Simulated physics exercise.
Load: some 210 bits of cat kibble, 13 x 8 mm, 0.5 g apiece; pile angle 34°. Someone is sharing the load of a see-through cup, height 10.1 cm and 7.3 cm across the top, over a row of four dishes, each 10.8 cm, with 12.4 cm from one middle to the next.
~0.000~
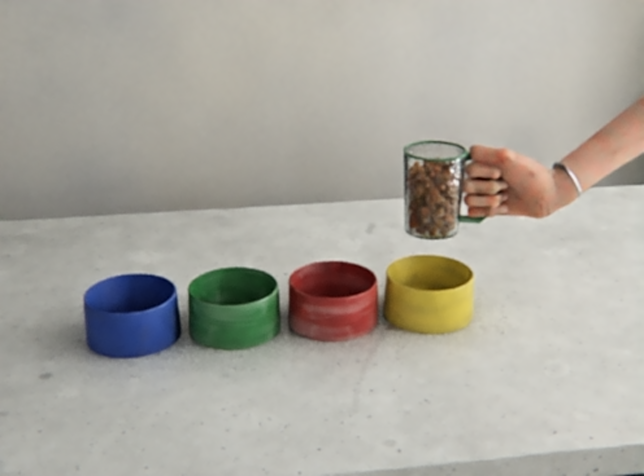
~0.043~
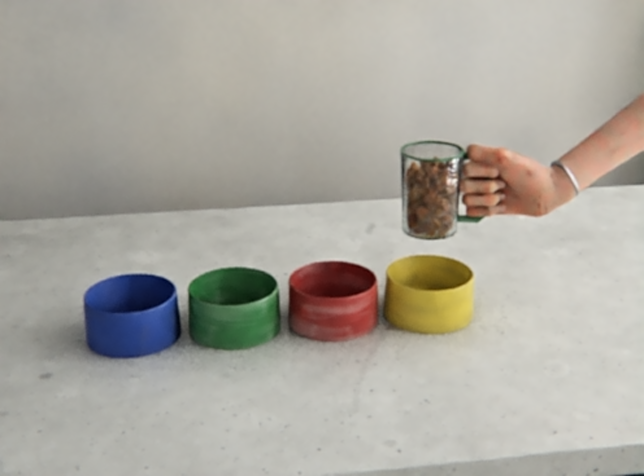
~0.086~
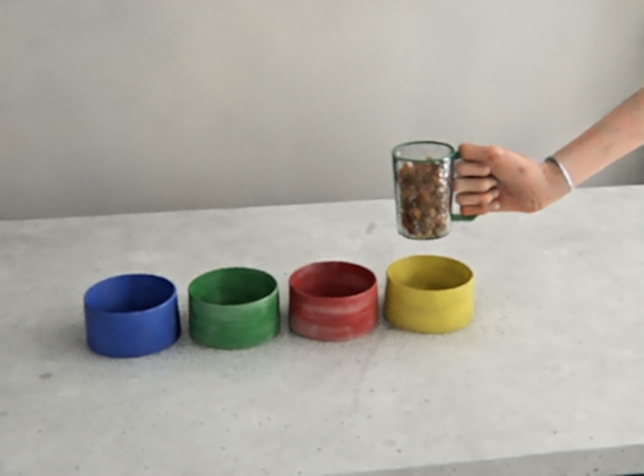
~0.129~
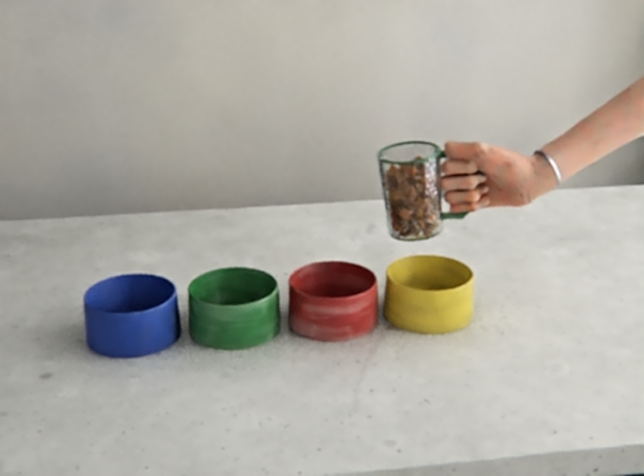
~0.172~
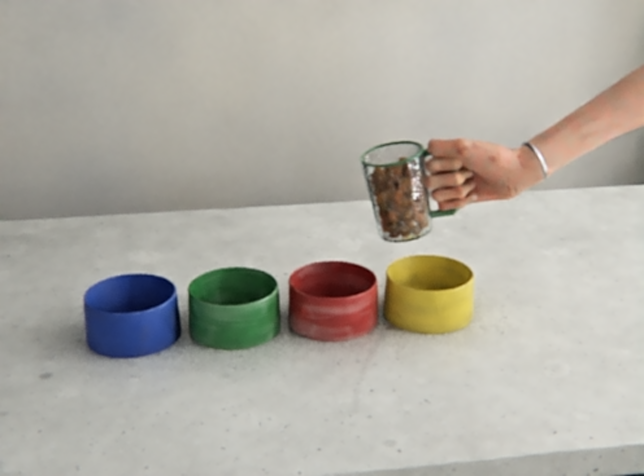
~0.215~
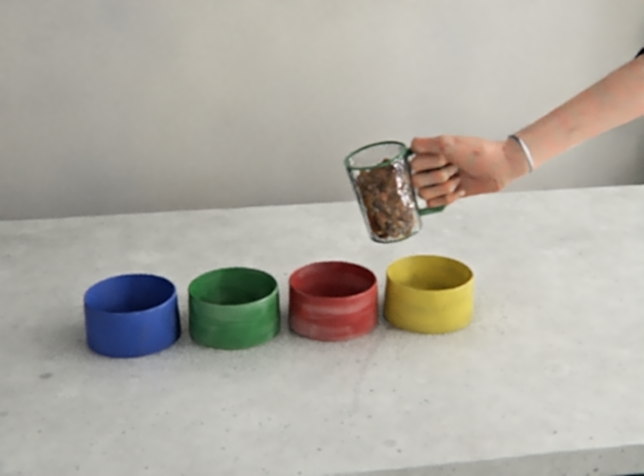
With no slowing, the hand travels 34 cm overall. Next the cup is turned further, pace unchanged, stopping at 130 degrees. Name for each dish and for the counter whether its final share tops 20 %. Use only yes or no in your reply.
Red: No; blue: Yes; green: No; yellow: No; counter: No.
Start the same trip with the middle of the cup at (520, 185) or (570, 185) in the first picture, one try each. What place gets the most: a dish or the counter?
The winner: Green; green.
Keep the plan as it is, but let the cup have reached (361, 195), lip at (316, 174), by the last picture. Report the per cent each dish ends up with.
In the end red holds 0, blue holds 70, green holds 0, yellow holds 0.
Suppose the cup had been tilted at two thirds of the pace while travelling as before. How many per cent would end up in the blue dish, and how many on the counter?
Blue 100; counter 0.
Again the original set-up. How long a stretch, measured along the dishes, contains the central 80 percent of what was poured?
That stretch measures near 12 centimetres.
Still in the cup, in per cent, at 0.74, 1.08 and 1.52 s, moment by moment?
Approx. 100 / 80 / 0 percent.
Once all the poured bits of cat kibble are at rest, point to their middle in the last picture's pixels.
About (119, 322).
After 0.74 s, tilt 71 degrees; cup holds 100 %.
Then, at 1.08 s, tilt 106 degrees; cup holds 80 %, blue 5 %.
Then, at 1.52 s, tilt 130 degrees; cup holds 0 %, blue 85 %.
By 2.2 s all is still; red 0 %, blue 85 %, green 0 %, yellow 0 %, counter 15 %.
